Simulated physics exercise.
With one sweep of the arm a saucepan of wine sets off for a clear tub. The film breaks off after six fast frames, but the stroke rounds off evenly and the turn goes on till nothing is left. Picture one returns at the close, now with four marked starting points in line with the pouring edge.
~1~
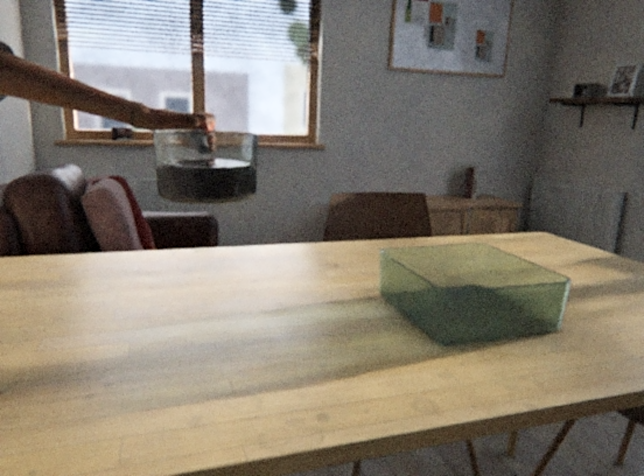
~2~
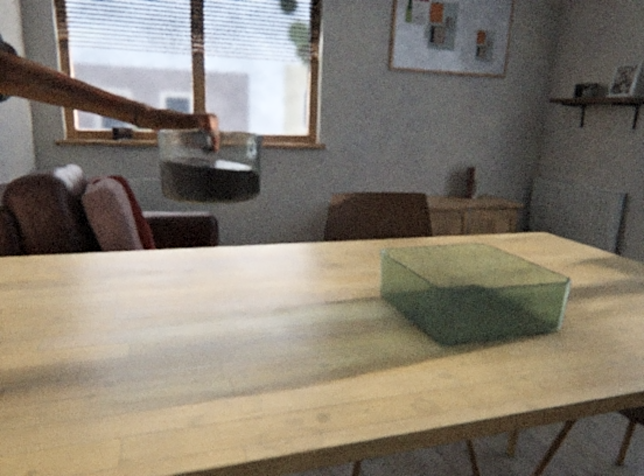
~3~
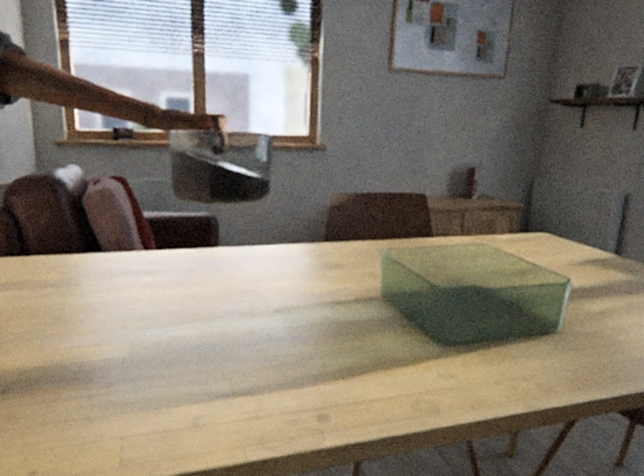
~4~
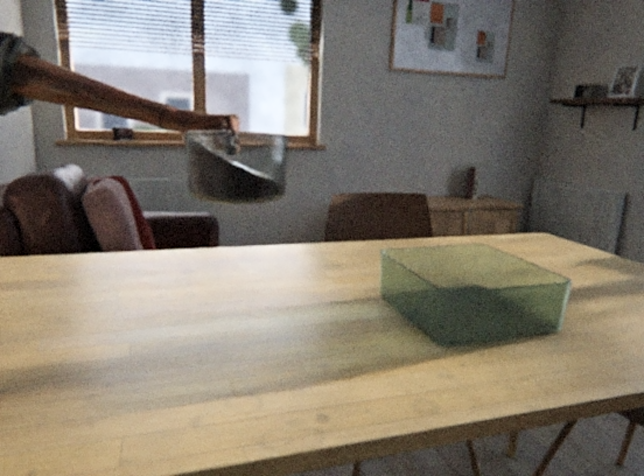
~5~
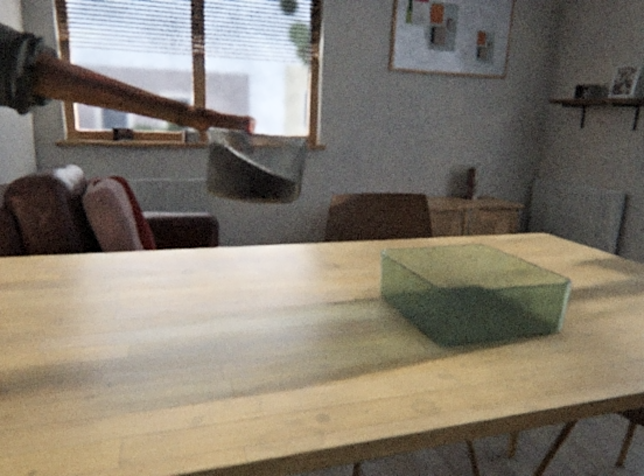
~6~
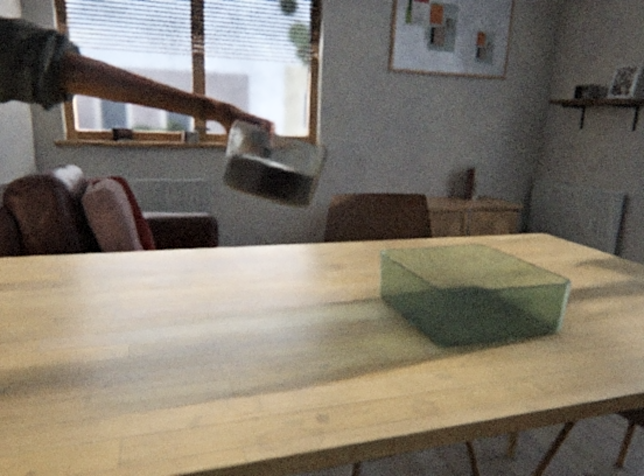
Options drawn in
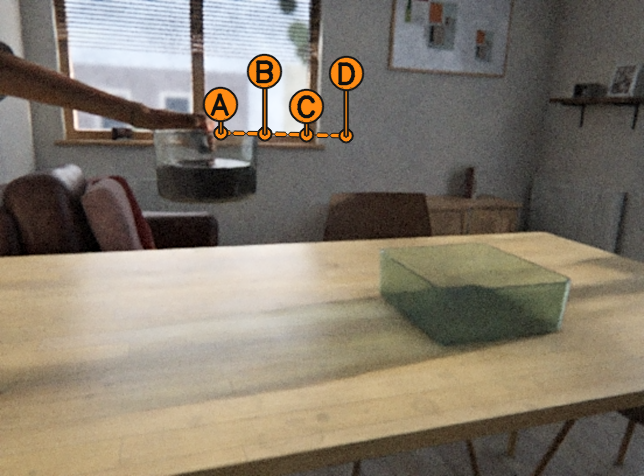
In a dim living room, an arm held a clear pan of dark liquid above a wooden table and moved it rightward, the liquid sloshing, then tilted it slightly toward a greenish clear tub.
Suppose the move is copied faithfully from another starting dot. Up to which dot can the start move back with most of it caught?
Go for C.
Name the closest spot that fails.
Spot B.
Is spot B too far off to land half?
Yes, that goes wrong.
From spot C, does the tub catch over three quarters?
No.
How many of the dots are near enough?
Two.
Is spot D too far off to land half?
No.
On the marked copy, A at (220, 132); B at (264, 133); C at (306, 134); D at (346, 135).
If A is chosen, about 6 % lands in the tub, 93 % falls short.
If B is chosen, about 33 % lands in the tub, 57 % falls short and 10 % goes beside or beyond.
If C is chosen, about 62 % lands in the tub, 25 % falls short and 13 % goes beside or beyond.
If D is chosen, about 88 % lands in the tub, 6 % falls short and 6 % goes beside or beyond.
